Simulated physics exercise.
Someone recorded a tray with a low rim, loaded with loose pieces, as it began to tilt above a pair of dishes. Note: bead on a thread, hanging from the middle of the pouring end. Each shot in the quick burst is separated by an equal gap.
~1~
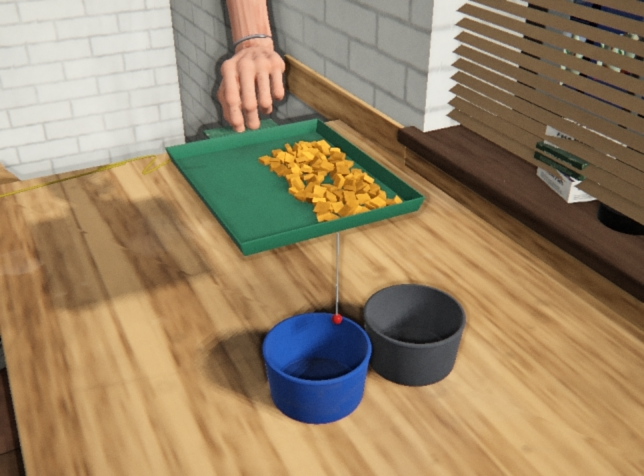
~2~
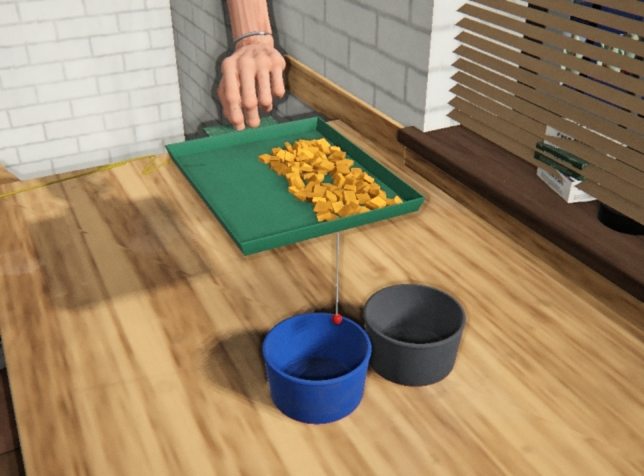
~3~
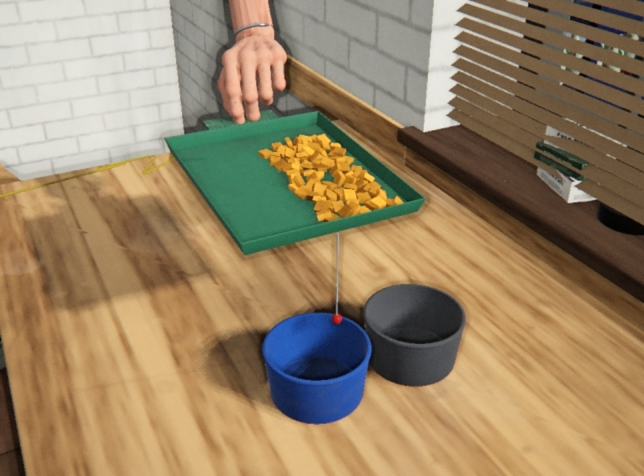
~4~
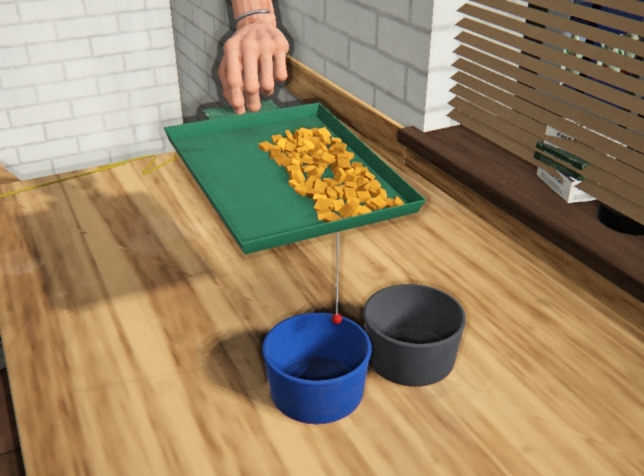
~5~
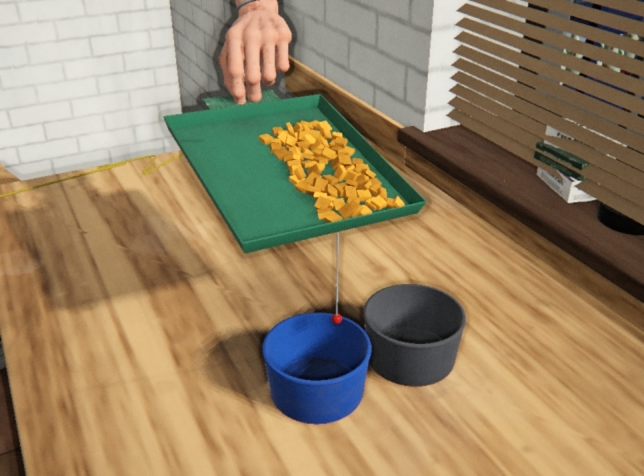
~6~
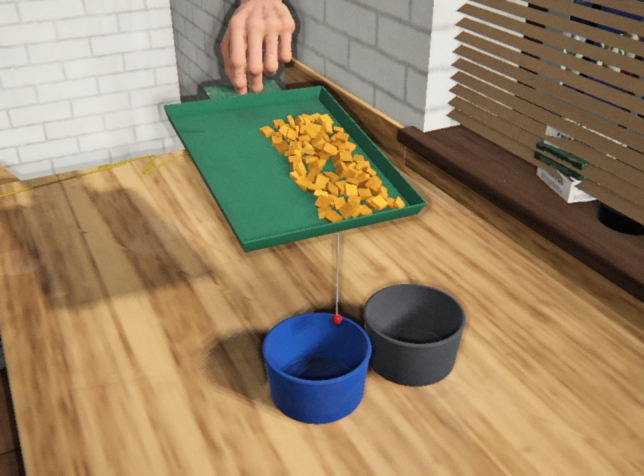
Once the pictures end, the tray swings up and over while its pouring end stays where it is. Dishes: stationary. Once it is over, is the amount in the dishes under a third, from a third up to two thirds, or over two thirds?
The amount is over two thirds.
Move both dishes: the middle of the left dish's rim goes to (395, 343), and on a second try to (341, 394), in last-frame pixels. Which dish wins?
So at the first spot it's the one placed on the left, and at the second spot it's the one placed on the right.
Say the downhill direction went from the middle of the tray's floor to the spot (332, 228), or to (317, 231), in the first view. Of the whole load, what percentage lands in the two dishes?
In turn 70 and 50 in a hundred.
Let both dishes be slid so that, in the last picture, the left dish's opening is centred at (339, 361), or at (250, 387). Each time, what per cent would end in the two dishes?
90 % and 40 %.
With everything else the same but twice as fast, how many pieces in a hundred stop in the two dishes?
Estimate: Around 70%.
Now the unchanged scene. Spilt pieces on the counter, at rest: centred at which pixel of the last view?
Estimate: Around (404, 424).
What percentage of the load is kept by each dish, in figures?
At the end, 10 percent of the load sits in the left dish and 70 percent in the right dish.
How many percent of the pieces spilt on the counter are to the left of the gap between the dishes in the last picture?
Close to 10 per cent of the spill, I think.
Soon, tray tipped steeply; nearly all on the tray; a stray few in the air.
A while on, tray tipped right over; about a third on the tray; a stray few in the left dish; about a third in the right dish; a small part outside both; about a quarter in the air.
Towards the end, tray tipped past a quarter turn; a small part in the left dish; about two thirds in the right dish; about a quarter outside both.
Finally, tray tipped past a quarter turn; a small part in the left dish; about two thirds in the right dish; about a quarter outside both.
